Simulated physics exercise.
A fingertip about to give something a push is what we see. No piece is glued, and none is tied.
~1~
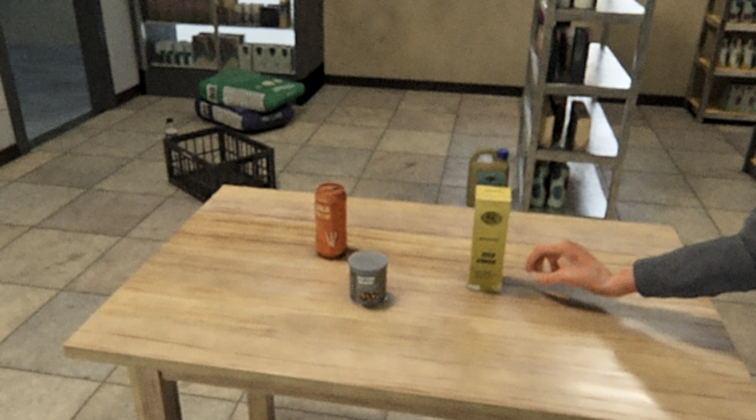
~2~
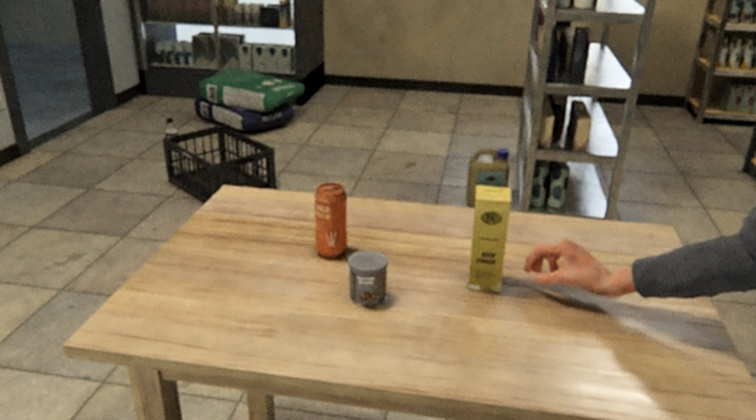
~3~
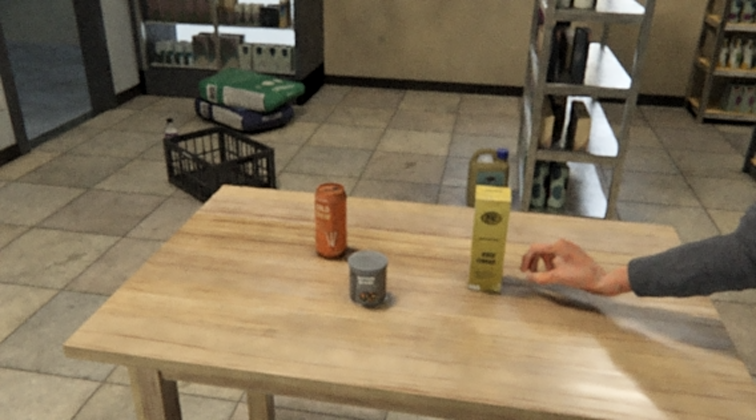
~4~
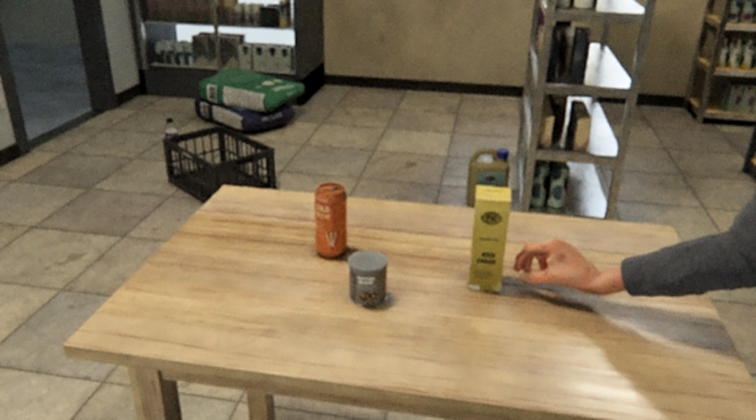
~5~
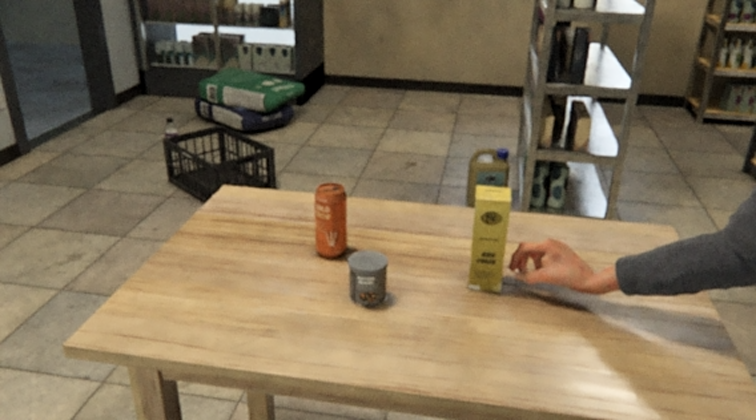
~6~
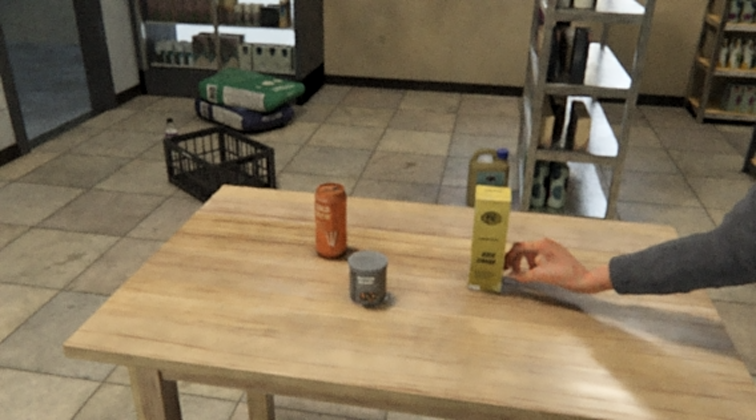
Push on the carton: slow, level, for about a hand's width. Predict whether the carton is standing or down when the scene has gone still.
Standing.
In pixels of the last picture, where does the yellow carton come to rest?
In the last picture, near pixel (422, 232).
Then, 0.40 s after the last picture, yellow carton slid about its own width near (467, 237).
Then, 0.90 s after the last picture, yellow carton slid about its own width near (437, 233).
At rest, moved from the start, yellow carton. Seen from the same camera at the end, yellow carton near (422, 232).
